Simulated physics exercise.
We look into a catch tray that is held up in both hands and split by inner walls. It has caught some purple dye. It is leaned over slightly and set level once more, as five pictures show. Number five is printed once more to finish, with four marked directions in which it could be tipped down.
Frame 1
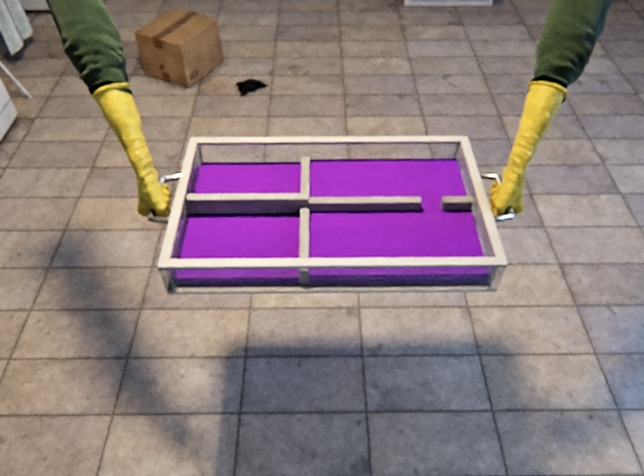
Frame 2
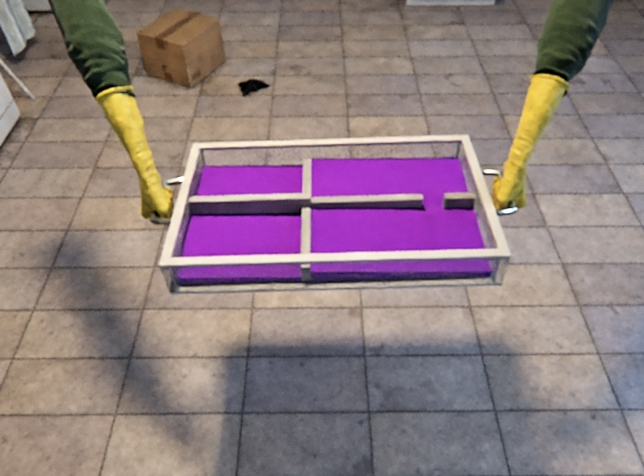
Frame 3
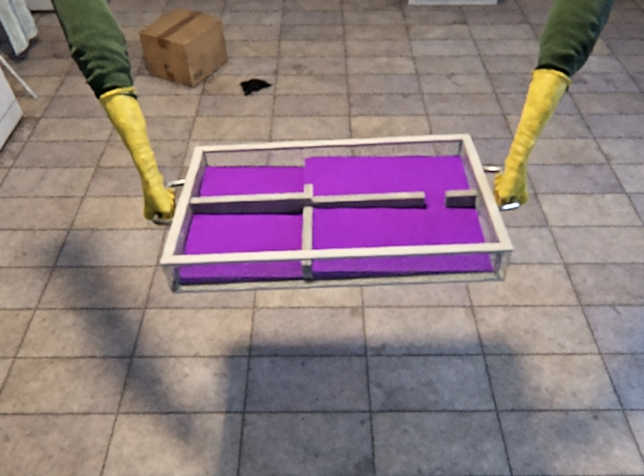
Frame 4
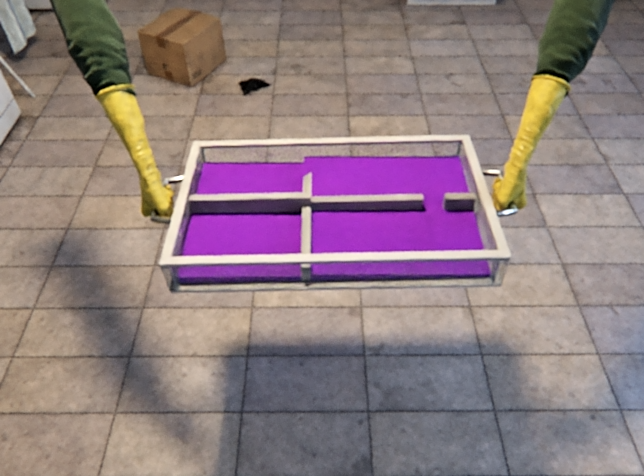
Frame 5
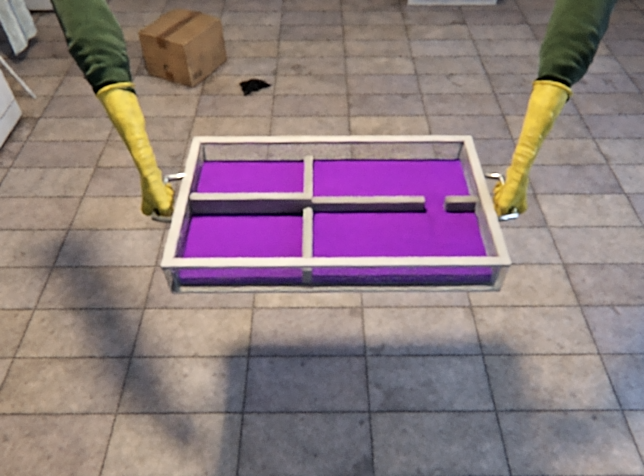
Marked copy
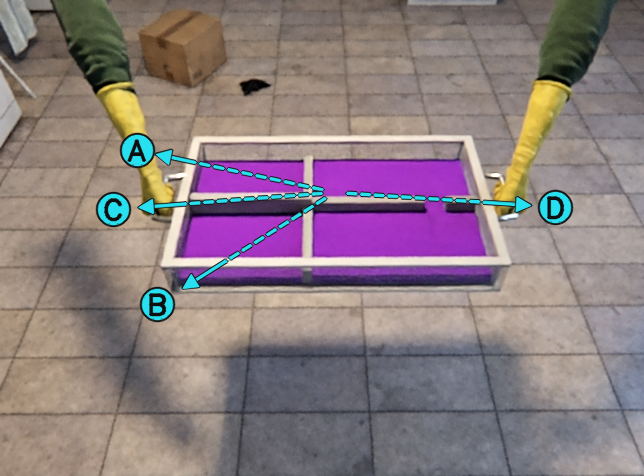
Two yellow-gloved hands tilt a divided tray of purple liquid slightly, then level it again.
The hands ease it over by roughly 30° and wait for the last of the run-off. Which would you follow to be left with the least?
Go for B.
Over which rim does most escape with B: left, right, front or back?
The left rim.
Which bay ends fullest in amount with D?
That is the front right bay.
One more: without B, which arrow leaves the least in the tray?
That is arrow A.
On the marked copy, A ends at (161, 155); B ends at (187, 285); C ends at (143, 207); D ends at (525, 205).
If A is chosen, about 31 % stays in the tray, the largest part in the back left bay.
If B is chosen, about 23 % stays in the tray, the largest part in the front left bay.
If C is chosen, about 40 % stays in the tray, the largest part in the front left bay.
If D is chosen, about 38 % stays in the tray, the largest part in the front right bay.
